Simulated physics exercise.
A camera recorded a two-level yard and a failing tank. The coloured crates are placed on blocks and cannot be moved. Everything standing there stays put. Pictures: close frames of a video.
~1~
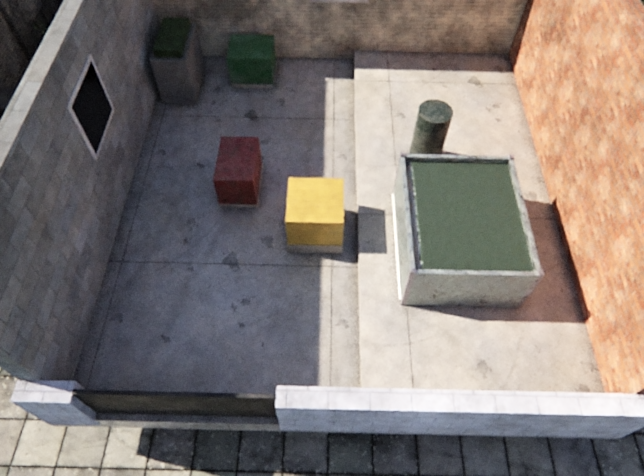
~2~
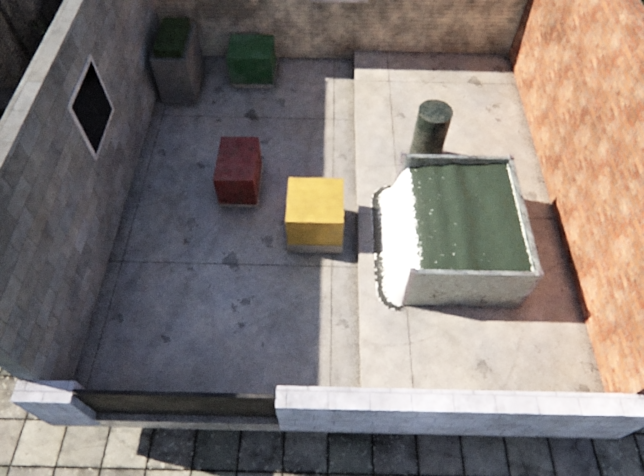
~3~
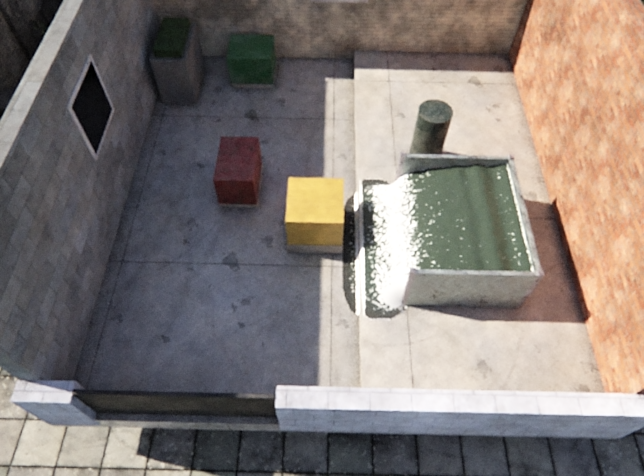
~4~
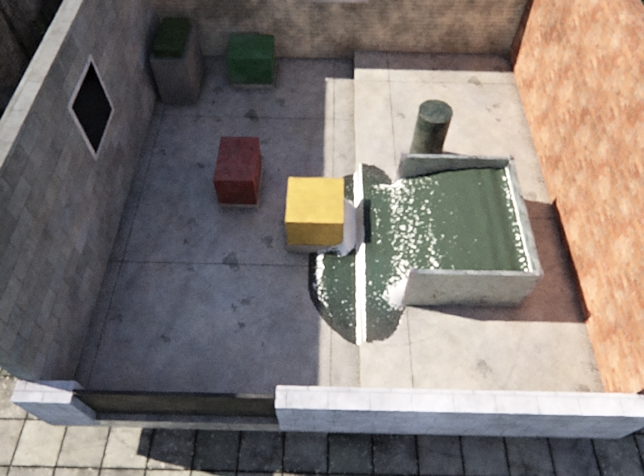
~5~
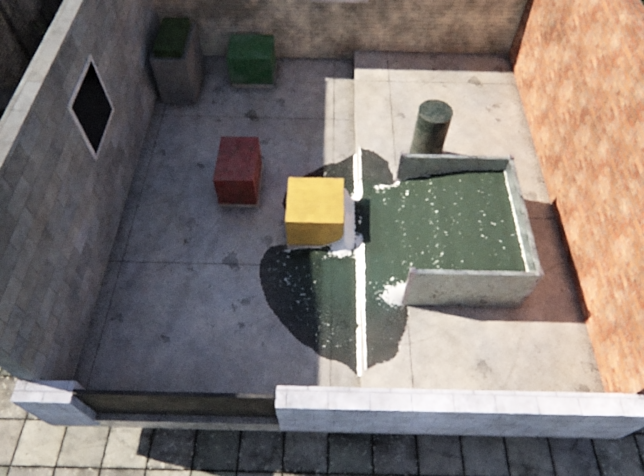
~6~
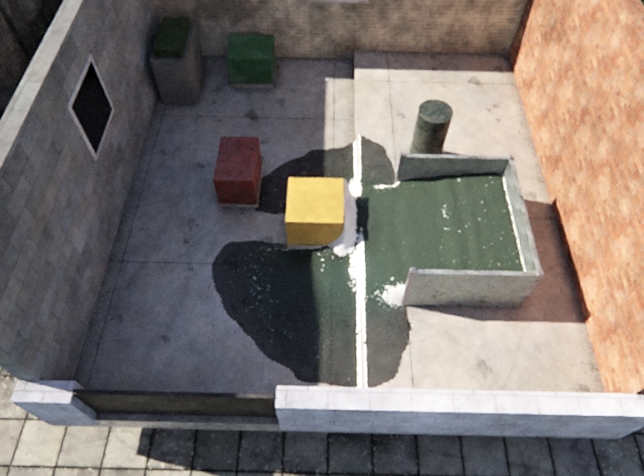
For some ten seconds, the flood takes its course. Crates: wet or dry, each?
I expect the red crate to get touched. I expect the green crate to get touched. I expect the yellow crate to get touched.
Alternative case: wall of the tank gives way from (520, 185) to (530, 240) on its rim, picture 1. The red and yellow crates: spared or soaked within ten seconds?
I expect red goes wet while yellow remains untouched.
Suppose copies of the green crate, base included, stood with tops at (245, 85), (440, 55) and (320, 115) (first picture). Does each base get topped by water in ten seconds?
As listed: Ends up wet, keeps dry, gets wet.
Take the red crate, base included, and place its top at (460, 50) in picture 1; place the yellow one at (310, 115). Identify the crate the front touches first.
The one in yellow is first.
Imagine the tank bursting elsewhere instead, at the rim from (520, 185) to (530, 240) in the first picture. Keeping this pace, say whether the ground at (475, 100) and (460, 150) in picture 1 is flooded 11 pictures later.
The first spot is submerged, the second submerged.
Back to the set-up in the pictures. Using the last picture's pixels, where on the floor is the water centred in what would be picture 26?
Close to (253, 231).
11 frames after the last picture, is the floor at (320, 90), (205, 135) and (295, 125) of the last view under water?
Going through them one by one, the first is waterlogged, the second waterlogged and the third waterlogged.
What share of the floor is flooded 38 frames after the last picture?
Estimate: Near 60 %.
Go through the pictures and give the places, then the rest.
In the first frame, still water in the tank at (464, 214).
In the second frame, the front is at (392, 189), out from the gap at (403, 235).
In the third frame, water pours out at (403, 236) and has run to (372, 183).
In the fourth frame, the front is at (351, 179), out from the gap at (403, 237).
In the fifth frame, water pours out at (403, 237) and has run to (267, 278).
In the sixth frame, the front is at (221, 274), out from the gap at (402, 238).
A moment on, water covers 40 % of the floor; the red crate water round its plinth, the green crate not reached, the yellow crate water round its plinth.
Next, water covers 50 % of the floor; the red crate water round its plinth, the green crate water round its plinth, the yellow crate water round its plinth.
Then, water covers 55 % of the floor; the red crate water round its plinth, the green crate water round its plinth, the yellow crate water round its plinth.
Later, water covers 60 % of the floor; the red crate water round its plinth, the green crate water round its plinth, the yellow crate water round its plinth.
In the end, water covers 60 % of the floor; the red crate was topped, the green crate was topped, the yellow crate was topped.
